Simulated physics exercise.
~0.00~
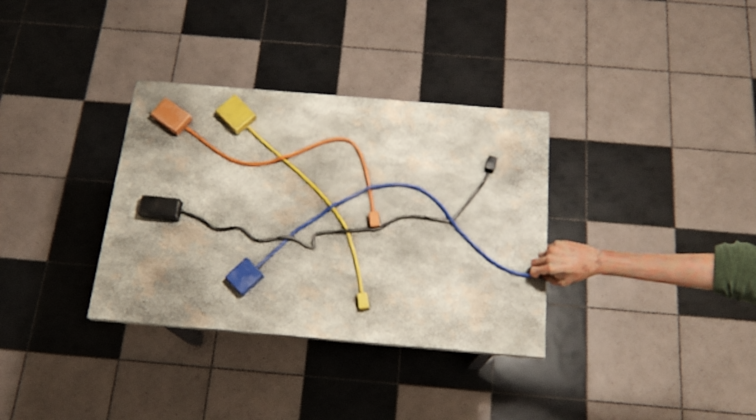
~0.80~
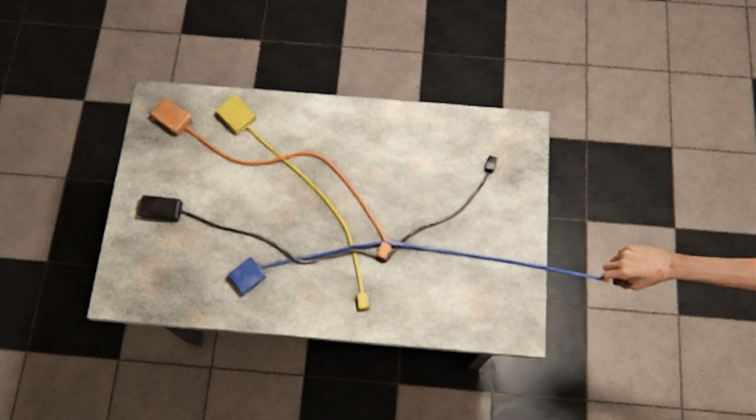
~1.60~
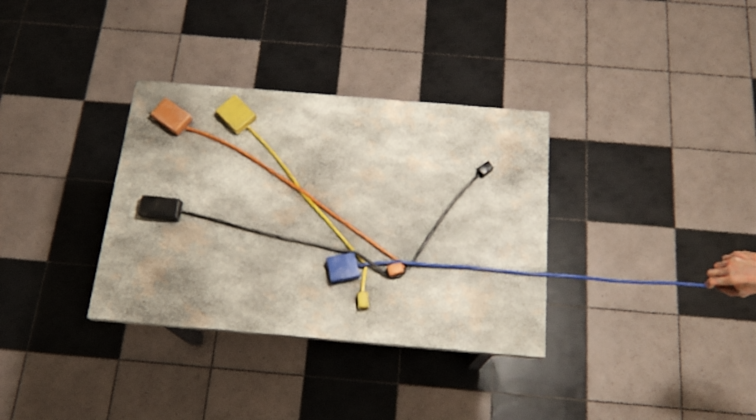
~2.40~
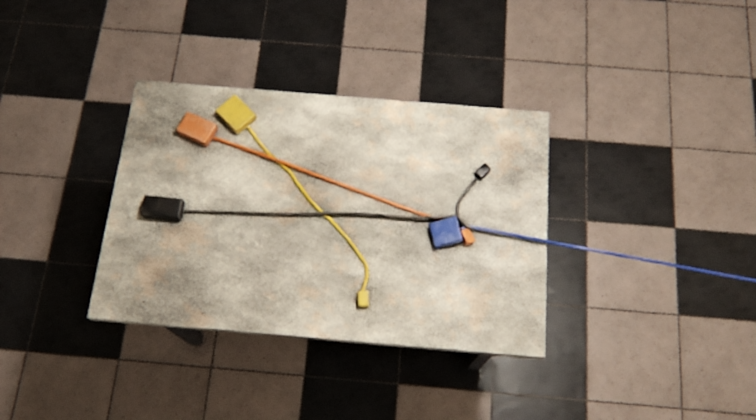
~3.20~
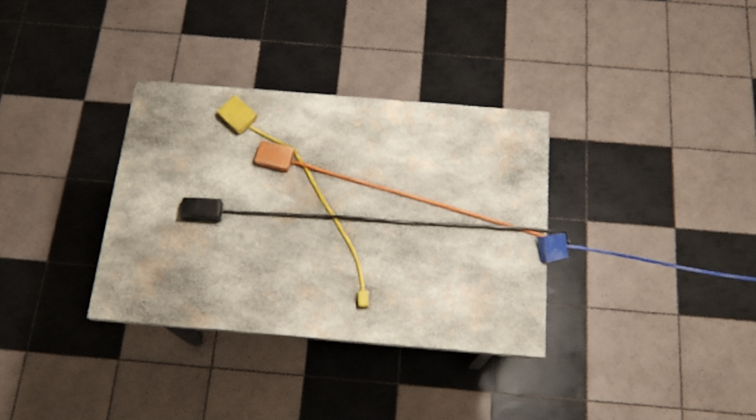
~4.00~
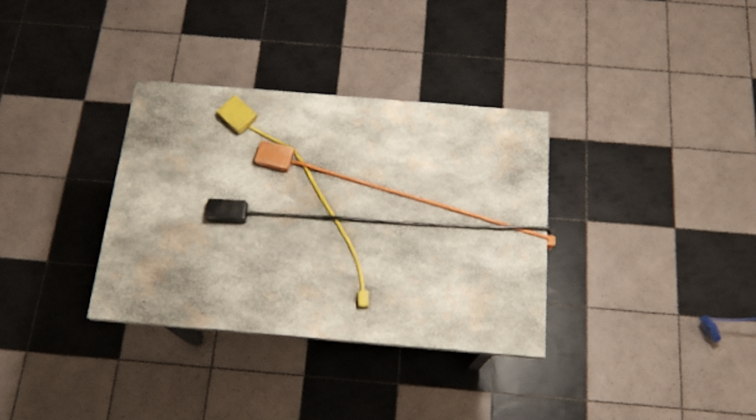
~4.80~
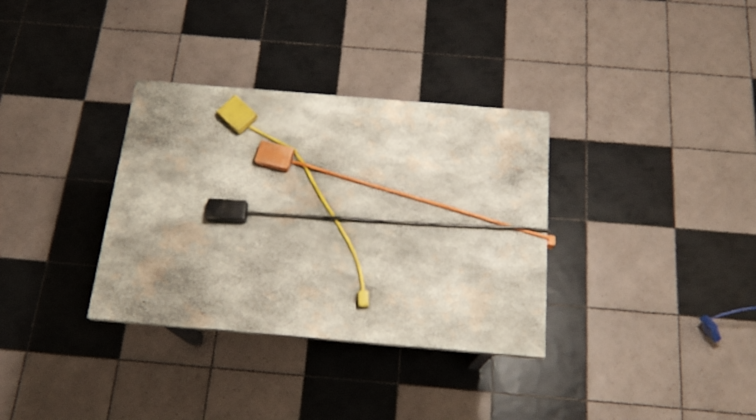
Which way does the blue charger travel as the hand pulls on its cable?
The blue charger travels to the right, crossing the table and going off its right edge.
The video shows a hand pulling a blue cable rightward across a table of crossed leads until its charger slides off the edge to the floor side, dragging the orange and black leads and their chargers rightward, while the yellow one stays in place.
